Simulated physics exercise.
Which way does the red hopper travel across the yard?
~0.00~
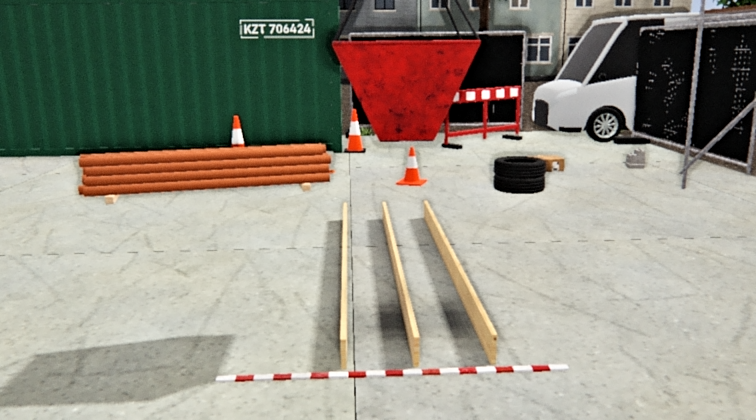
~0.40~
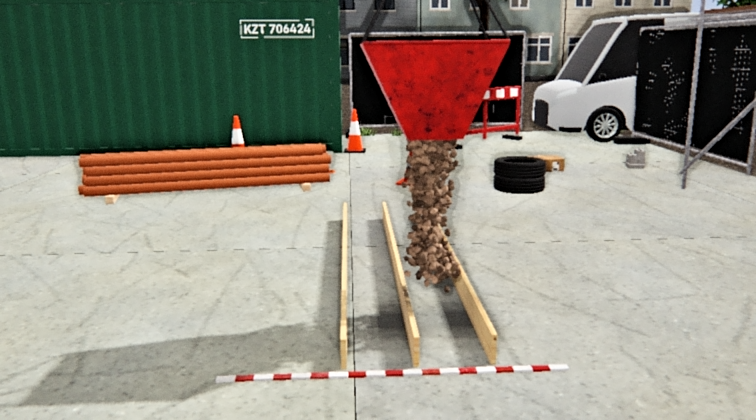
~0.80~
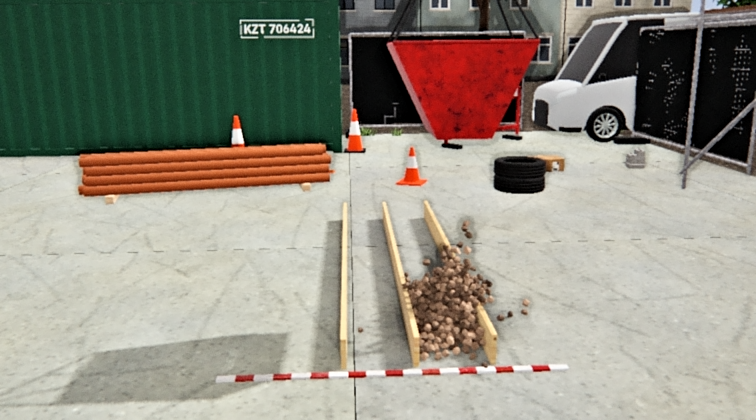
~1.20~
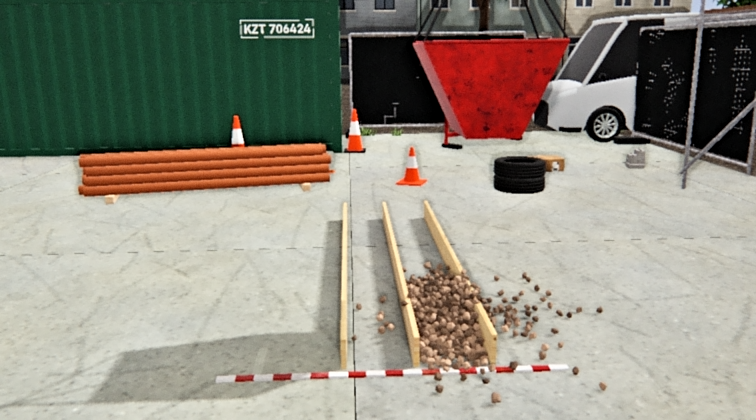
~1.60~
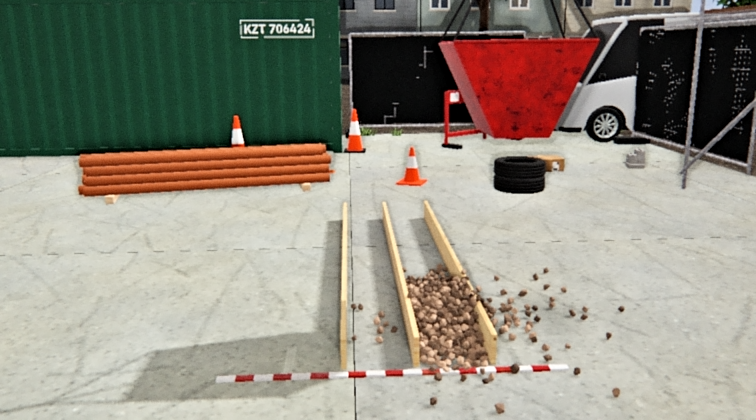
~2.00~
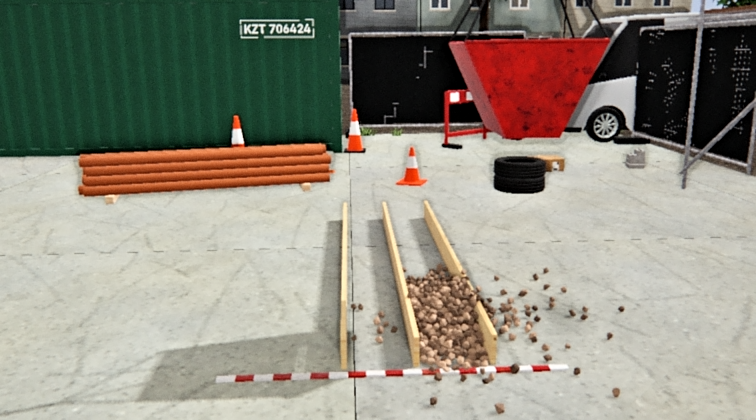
The red hopper travels to the right, and it keeps going that way after the stones have dropped out.
